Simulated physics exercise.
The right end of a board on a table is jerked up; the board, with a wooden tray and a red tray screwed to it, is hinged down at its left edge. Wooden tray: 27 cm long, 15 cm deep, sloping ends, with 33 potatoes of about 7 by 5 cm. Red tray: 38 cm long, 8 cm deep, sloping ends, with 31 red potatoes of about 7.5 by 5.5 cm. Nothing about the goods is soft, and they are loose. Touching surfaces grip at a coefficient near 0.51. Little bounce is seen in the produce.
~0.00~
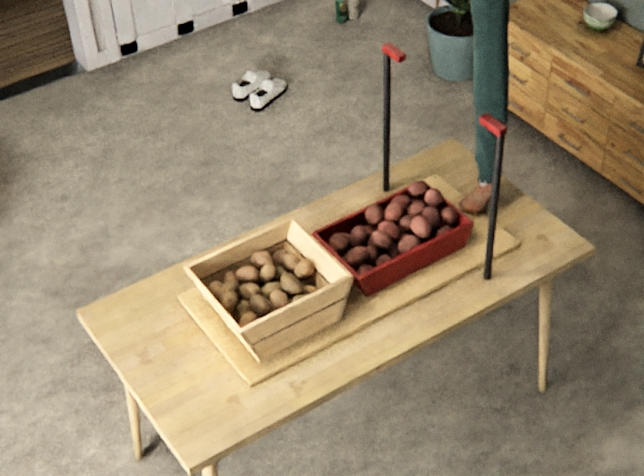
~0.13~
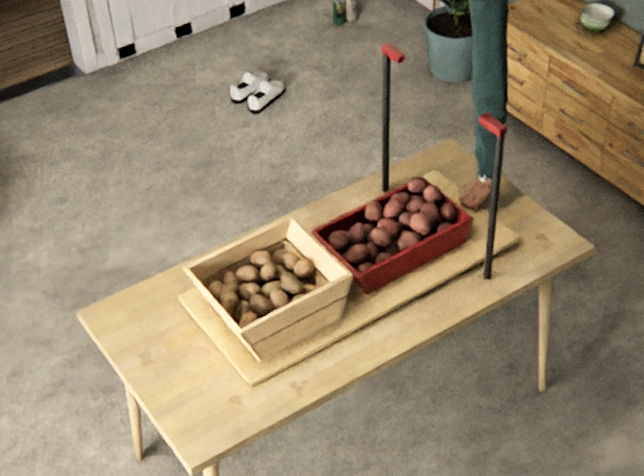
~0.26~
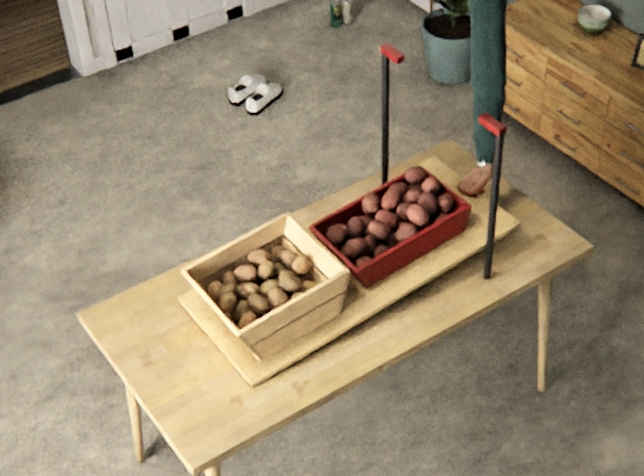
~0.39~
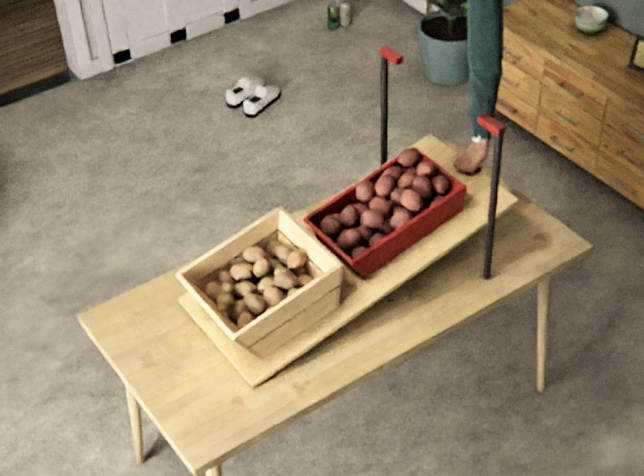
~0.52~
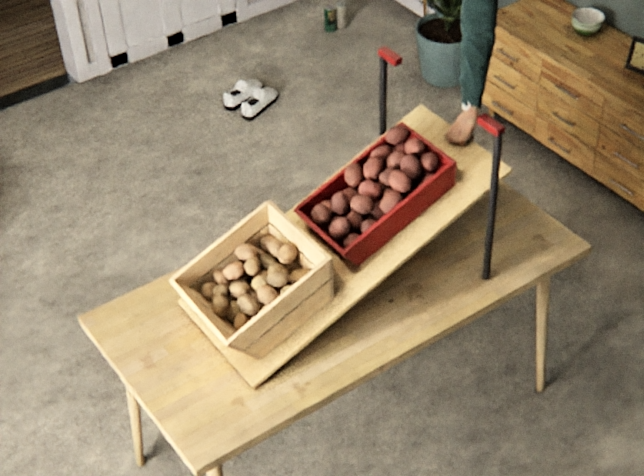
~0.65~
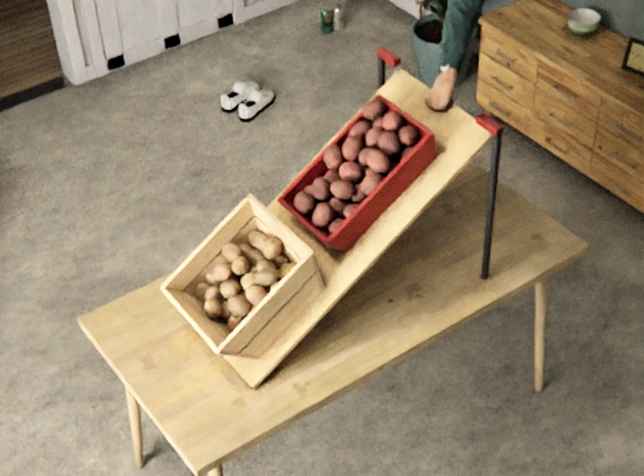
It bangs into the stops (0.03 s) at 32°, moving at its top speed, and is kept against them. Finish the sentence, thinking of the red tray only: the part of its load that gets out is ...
... more than one in six.
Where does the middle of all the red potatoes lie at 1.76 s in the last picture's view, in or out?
Their middle is around (321, 206).
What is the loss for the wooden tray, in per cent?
Wooden tray, 0 in a hundred gone.
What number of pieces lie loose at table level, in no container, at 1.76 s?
Estimated count: 5.
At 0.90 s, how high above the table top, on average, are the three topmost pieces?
Around 56 centimetres.
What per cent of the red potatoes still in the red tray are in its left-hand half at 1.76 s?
That comes to roughly 90 in a hundred.
After 0.66 s, the lift is arrested.
After 0.76 s, tilt 32°; the wooden tray has all 33 and the red tray has all 31.
After 0.90 s, tilt 32°; the wooden tray has all 33 and the red tray is down by 2 of 31.
After 1.16 s, tilt 32°; the wooden tray has all 33 and the red tray is down by 9 of 31.
When it is over (at 1.76 s), the wooden tray has all 33 and the red tray is down by 10 of 31. Asked share, 10 of 31, 32 per cent.
